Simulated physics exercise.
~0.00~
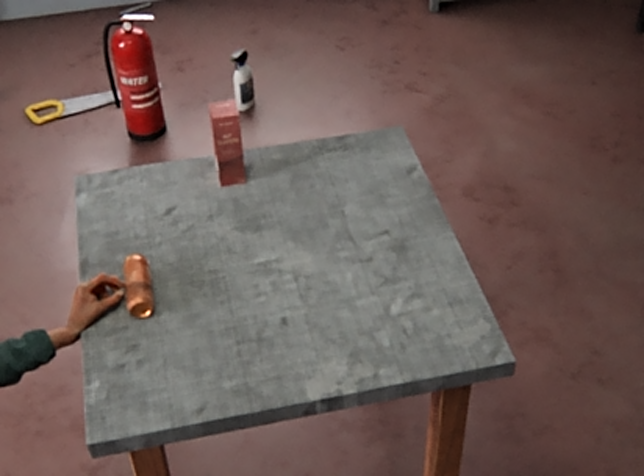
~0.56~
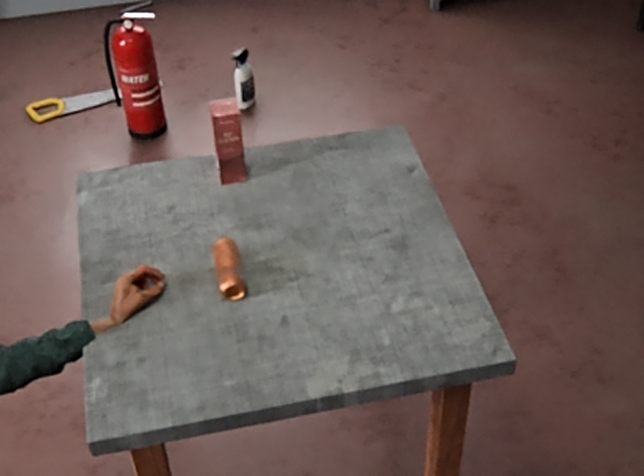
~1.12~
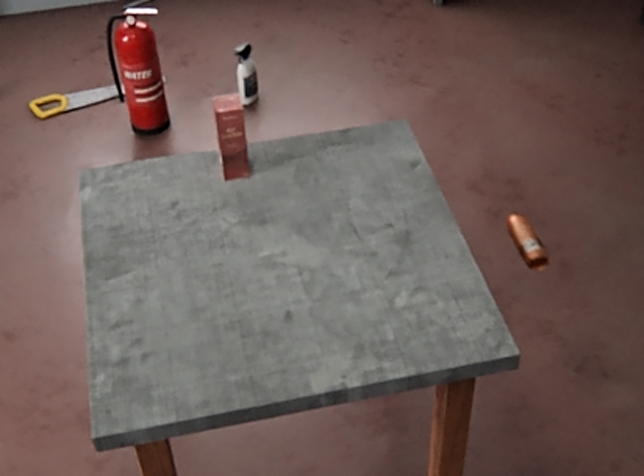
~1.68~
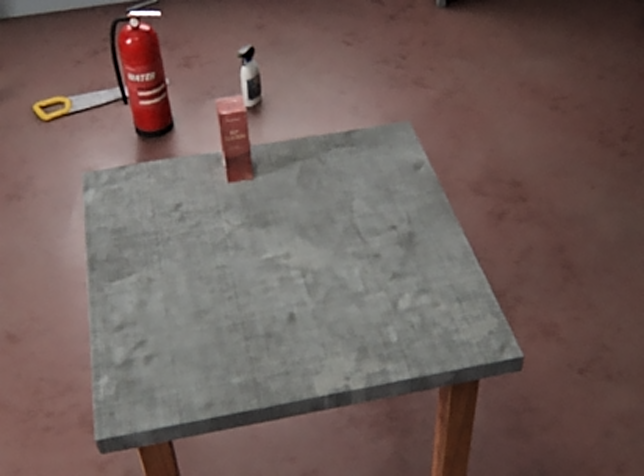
An orange can lies on its side near the left edge of a gray table, with a hand in a dark green sleeve touching it. A red carton stands toward the back, and a fire extinguisher, a saw and a spray bottle sit on the reddish floor behind. The hand pushes the can and lets go, and the can rolls right across the table top. The hand draws back out of view as the can travels past the right edge and drops off the table. By the end the can is out of sight, and the carton still stands in its place.
